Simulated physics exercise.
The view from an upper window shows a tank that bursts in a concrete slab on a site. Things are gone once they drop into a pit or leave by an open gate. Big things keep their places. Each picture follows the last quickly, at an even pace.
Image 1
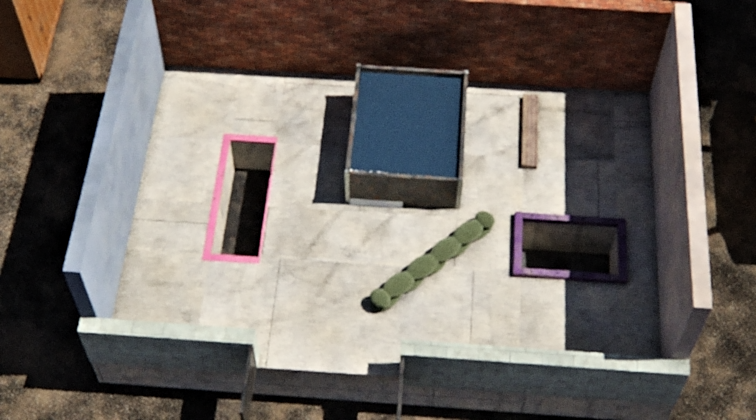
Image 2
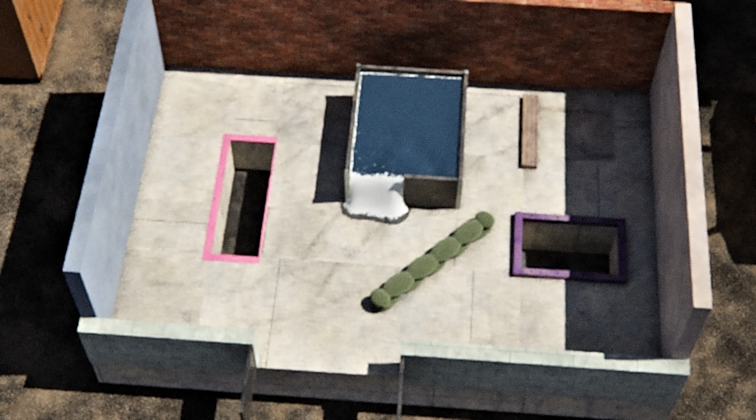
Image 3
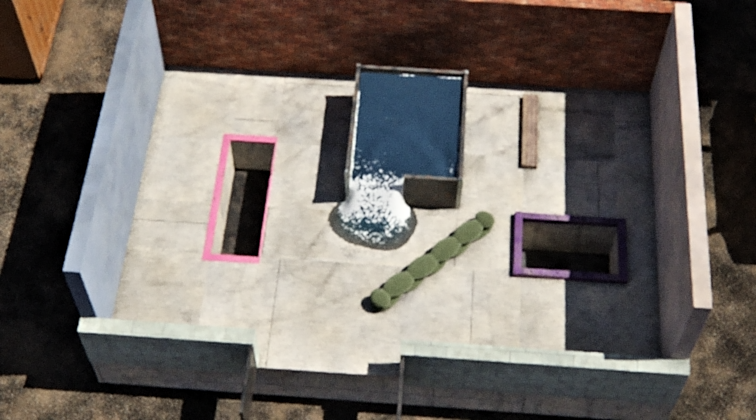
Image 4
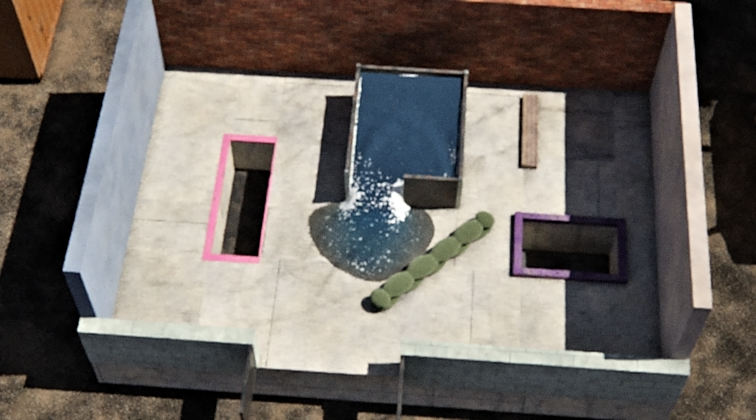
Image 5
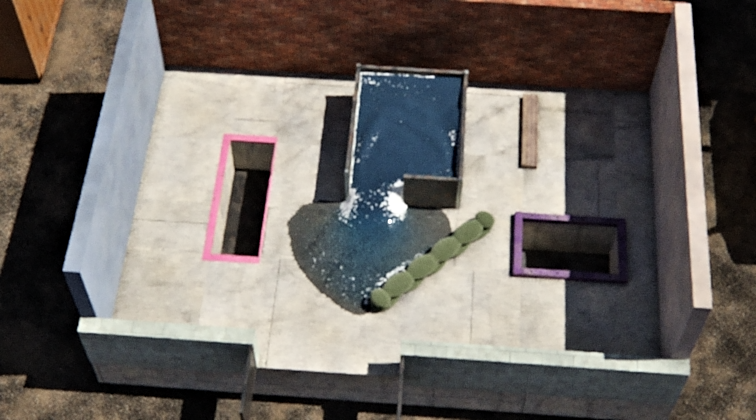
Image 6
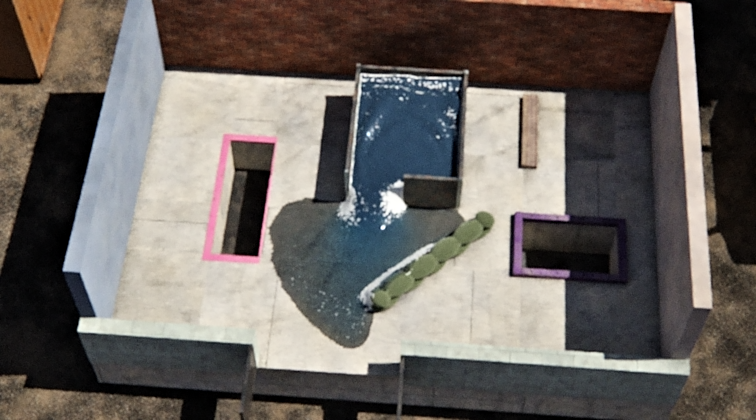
Water bursts from a tank's front, spreads across the pale slab and runs along a green hedge.
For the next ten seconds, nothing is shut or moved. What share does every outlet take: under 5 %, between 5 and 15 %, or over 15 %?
In the end the gate ends up with a large portion - topping fifteen per cent, the pink pit ends up with a moderate portion - five to fifteen per cent, the purple pit ends up with a tiny portion - beneath five per cent.
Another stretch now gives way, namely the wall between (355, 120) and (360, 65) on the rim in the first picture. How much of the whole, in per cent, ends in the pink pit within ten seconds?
Pink: 35 %.
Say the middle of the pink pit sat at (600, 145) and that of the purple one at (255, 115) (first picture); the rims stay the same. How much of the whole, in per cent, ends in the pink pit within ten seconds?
Pink: 0 %.
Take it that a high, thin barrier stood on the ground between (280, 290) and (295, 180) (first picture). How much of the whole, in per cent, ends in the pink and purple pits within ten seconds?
I'd give pink roughly 4 % and purple roughly 0 %.
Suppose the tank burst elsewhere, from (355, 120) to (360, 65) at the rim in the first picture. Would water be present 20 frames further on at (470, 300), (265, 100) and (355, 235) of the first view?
Result, in sequence: Untouched by the flood; inundated; untouched by the flood.
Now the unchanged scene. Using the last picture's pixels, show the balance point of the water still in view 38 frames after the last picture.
My reading is close to (322, 203).
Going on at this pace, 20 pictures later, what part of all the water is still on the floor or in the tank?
My figure: Some 78 per cent.
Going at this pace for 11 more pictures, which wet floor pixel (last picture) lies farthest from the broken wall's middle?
I reckon the front has reached (108, 342) by then.
A moment on, water covers 20 % of the floor; the gate 3 %, the pink pit 1 %, the purple pit 0 %.
Next, water covers 25 % of the floor; the gate 10 %, the pink pit 1 %, the purple pit 0 %.
Then, water covers 35 % of the floor; the gate 19 %, the pink pit 2 %, the purple pit 0 %.
Later, water covers 45 % of the floor; the gate 29 %, the pink pit 6 %, the purple pit 0 %.
In the end, water covers 55 % of the floor; the gate 35 %, the pink pit 11 %, the purple pit 0 %.
